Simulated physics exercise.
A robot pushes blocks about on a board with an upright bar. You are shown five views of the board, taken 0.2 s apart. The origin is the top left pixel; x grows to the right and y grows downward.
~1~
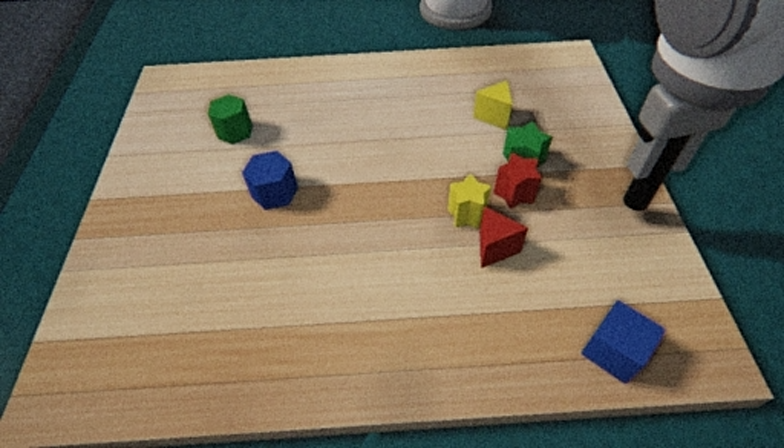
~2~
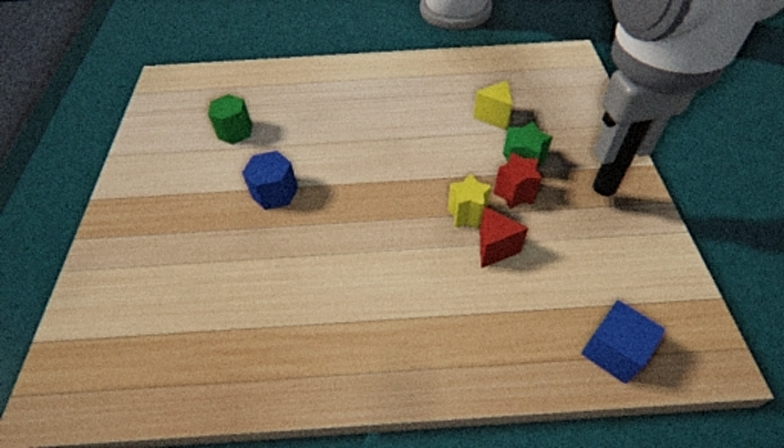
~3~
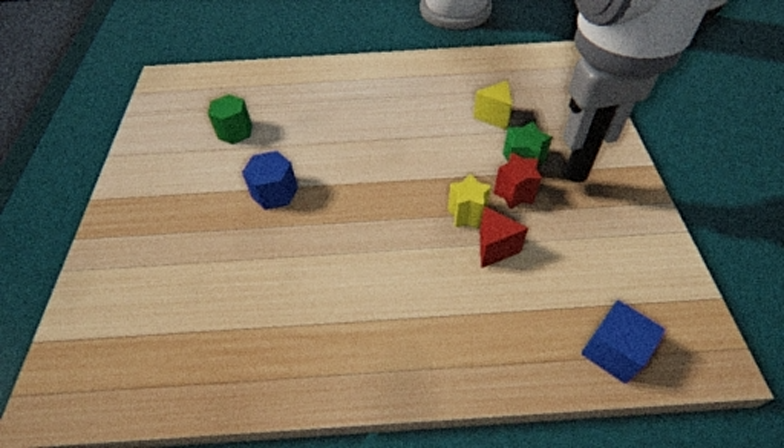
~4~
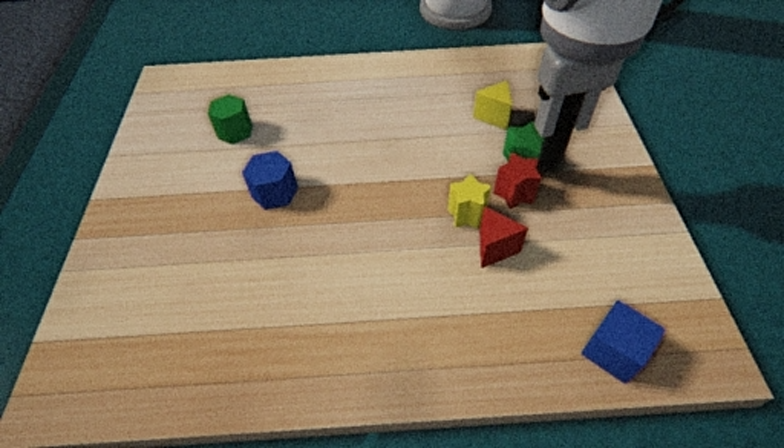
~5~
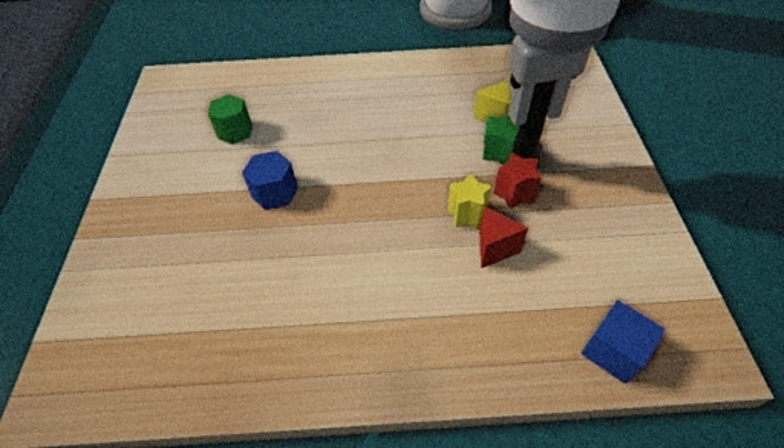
The video shows a robot arm moving a dark upright bar leftward across a wooden board of coloured blocks, reaching the green star and pushing it a short way left while the other blocks stay still.
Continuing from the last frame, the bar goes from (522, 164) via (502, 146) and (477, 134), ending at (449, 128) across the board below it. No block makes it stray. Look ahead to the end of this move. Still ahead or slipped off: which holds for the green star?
The bar still drives it.
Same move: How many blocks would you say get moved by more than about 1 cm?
It will shift just one block.
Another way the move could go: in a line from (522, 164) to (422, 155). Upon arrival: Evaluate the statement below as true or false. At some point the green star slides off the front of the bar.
True
What follows on the original path. One third of the way, bar (505, 133); green star (484, 110).
Two thirds of the way, bar (478, 120); green star (457, 99).
At the end, bar (450, 115); yellow three-sided block still; green star (430, 93).
